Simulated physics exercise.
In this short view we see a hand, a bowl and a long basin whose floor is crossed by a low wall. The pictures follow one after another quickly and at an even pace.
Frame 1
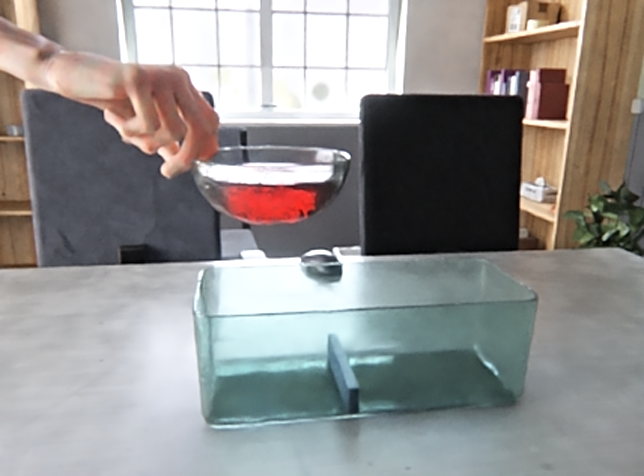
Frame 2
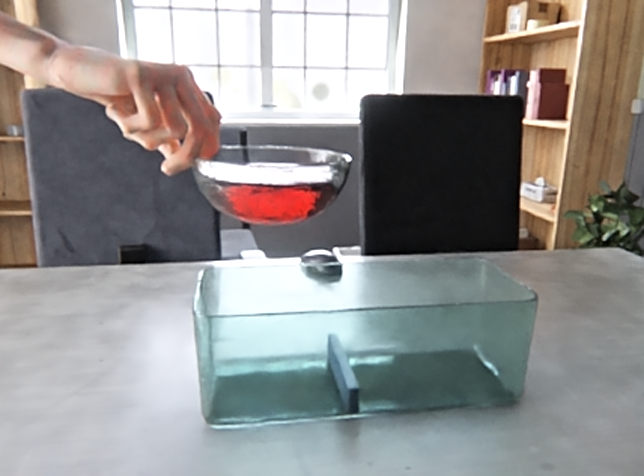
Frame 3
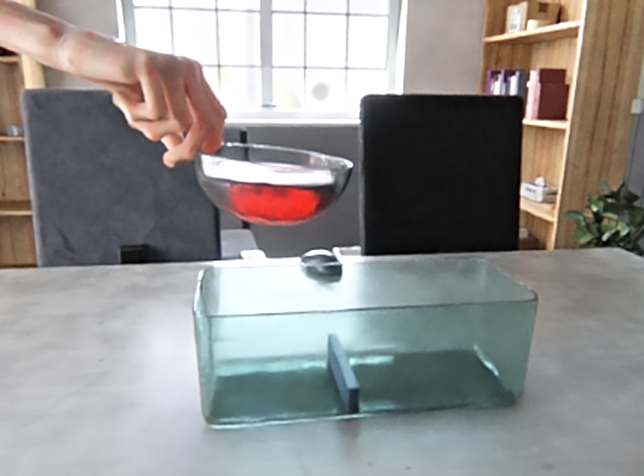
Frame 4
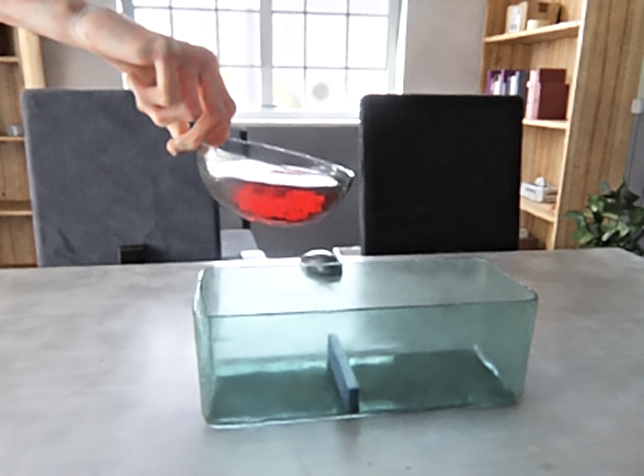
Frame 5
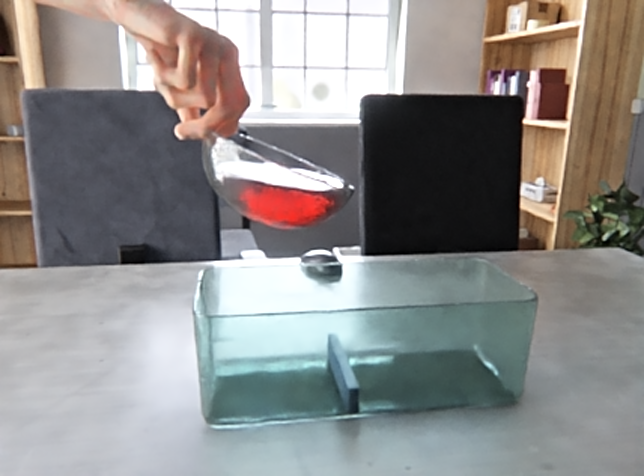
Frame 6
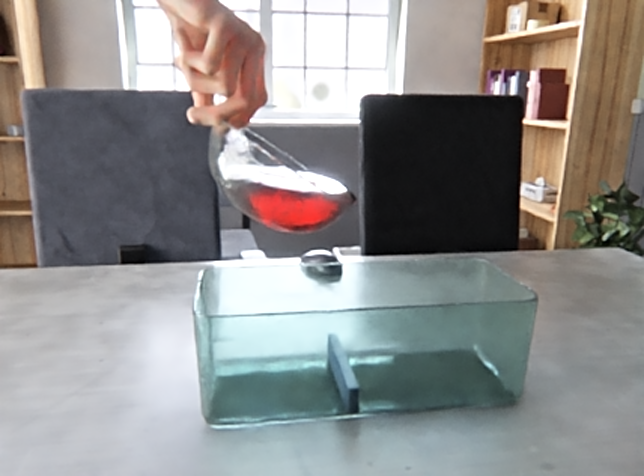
The clip shows a hand holding a clear glass bowl of red liquid above a long greenish basin with a low wall across its floor, then steadily tilting the bowl down to the right as the hand rises.
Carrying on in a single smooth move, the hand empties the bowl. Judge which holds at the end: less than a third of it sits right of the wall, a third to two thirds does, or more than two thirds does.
More than two thirds sits right of the wall.
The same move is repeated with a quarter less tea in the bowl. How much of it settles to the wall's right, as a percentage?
About 75 in a hundred.
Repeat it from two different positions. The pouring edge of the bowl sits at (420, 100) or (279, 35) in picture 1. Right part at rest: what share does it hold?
It works out to around 75 % and then around 50 %.
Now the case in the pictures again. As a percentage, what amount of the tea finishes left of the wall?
About 20 per cent.
A moment on, the bowl is tipped on its side and 5 per cent is still to pour, 3 is left of the wall and 72 right of it.
Next, the bowl is tipped right over and 0 per cent is still to pour, 19 is left of the wall and 80 right of it.
Then the bowl is tipped right over and 0 per cent is still to pour, 22 is left of the wall and 77 right of it.
Later the bowl is tipped right over and 0 per cent is still to pour, 22 is left of the wall and 77 right of it.
In the end 22 per cent lies left of the wall, 77 right of it and 1 outside.
